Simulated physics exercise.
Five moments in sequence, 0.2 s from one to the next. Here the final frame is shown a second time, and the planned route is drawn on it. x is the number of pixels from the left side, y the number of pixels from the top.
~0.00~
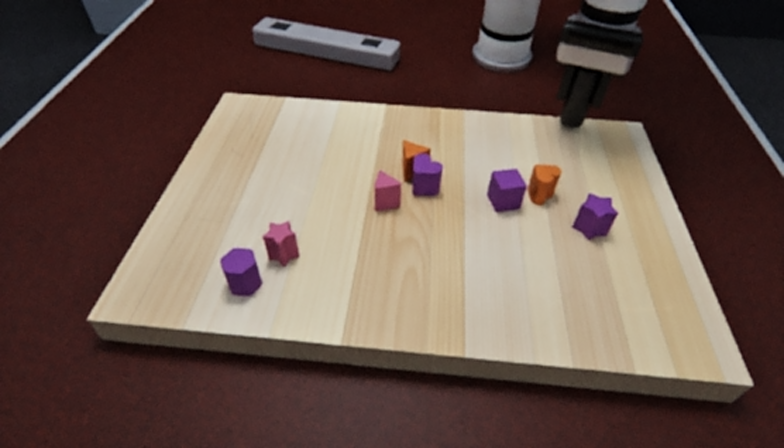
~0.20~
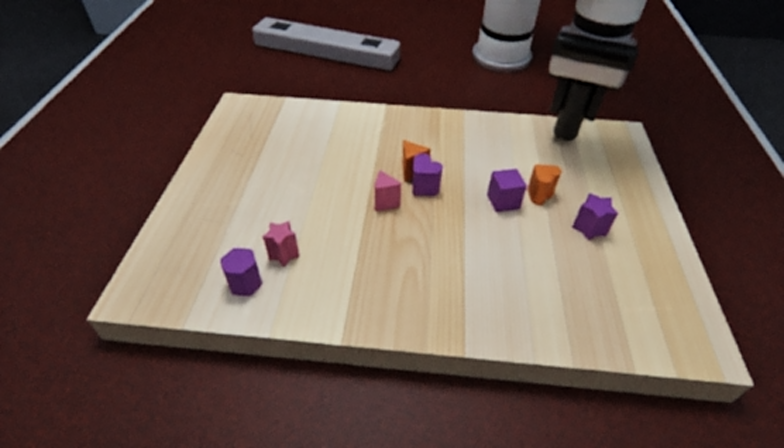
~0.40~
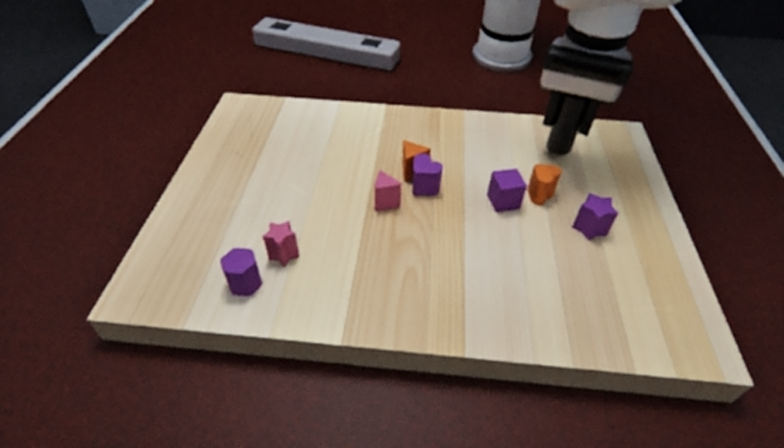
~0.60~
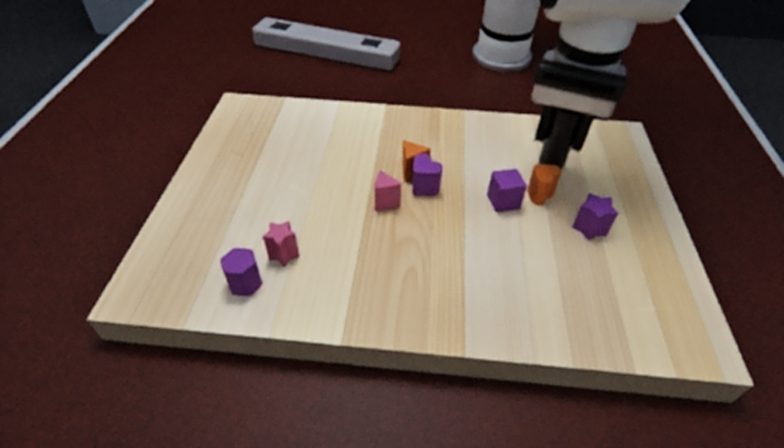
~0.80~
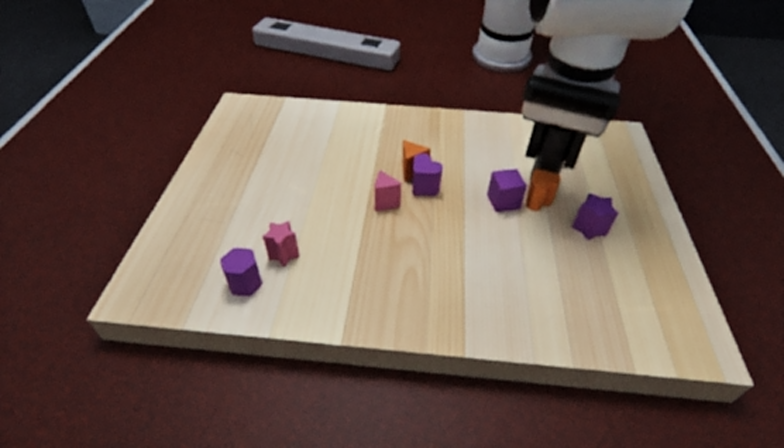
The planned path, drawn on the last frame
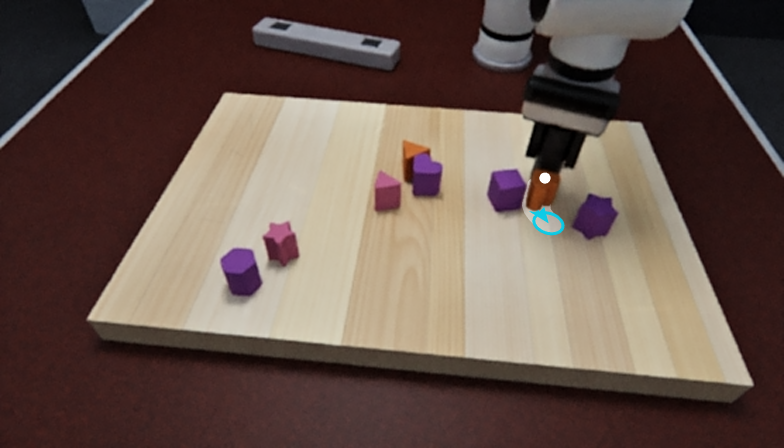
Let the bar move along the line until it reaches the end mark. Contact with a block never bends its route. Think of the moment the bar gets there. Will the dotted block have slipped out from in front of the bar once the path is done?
Final answer: Yes.
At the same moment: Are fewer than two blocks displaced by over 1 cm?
Yes, I think so.
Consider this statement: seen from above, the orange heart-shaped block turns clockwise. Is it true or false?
The statement is true.
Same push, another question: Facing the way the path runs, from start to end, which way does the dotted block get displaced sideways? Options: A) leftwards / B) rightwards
Answer: B.
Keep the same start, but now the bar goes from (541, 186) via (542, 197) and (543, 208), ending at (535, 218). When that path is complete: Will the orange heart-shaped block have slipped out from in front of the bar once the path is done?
I'd say no.
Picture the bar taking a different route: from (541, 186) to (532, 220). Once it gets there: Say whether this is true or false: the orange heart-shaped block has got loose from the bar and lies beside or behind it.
The statement is incorrect.
Path on the board, from (541, 186) through (538, 197) and (537, 210) to (548, 223); the dot is on the orange heart-shaped block.
On the path given first. Halfway along, bar (538, 197); orange heart-shaped block (538, 197).
At the end, bar (551, 217); purple square piece in place; orange heart-shaped block (537, 210), turned 35° clockwise.
